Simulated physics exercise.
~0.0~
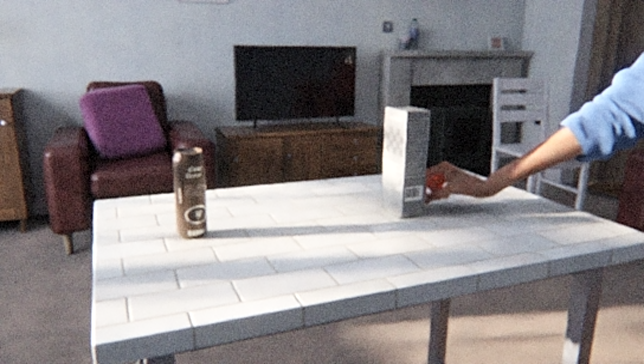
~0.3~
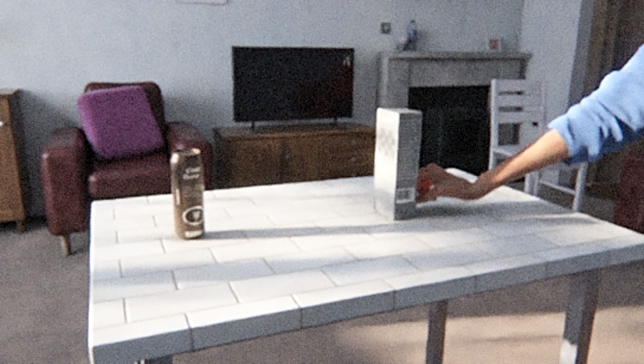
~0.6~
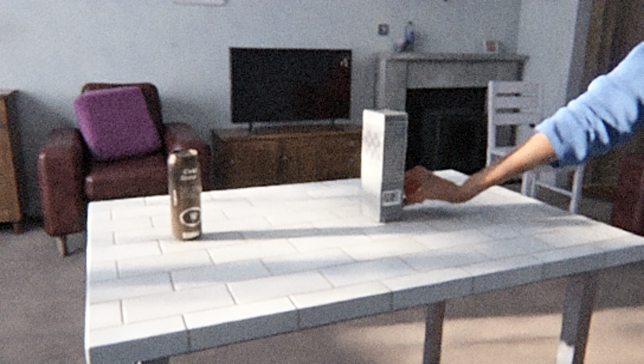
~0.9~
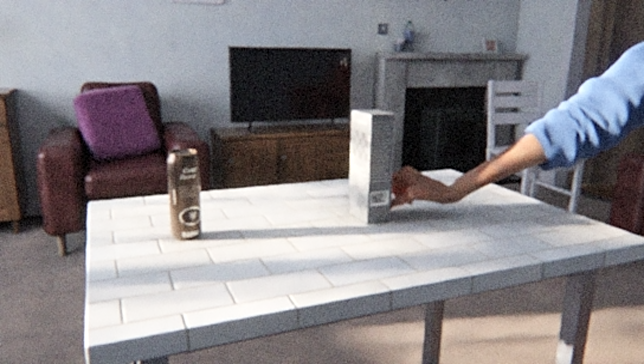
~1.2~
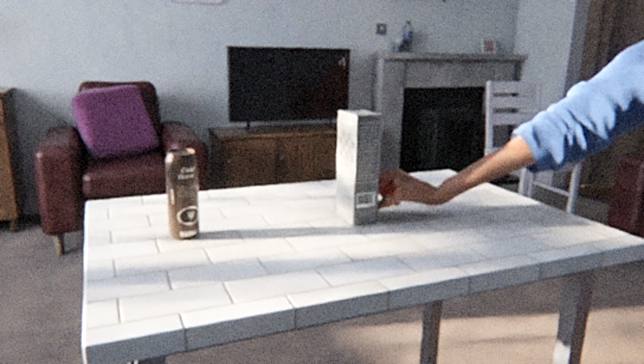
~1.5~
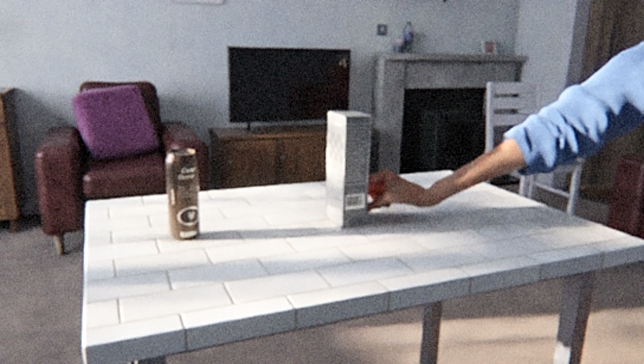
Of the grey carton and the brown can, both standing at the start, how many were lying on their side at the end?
None of them were lying down. The grey carton had been slid to the left but still stood upright, and the brown can stood where it had been.
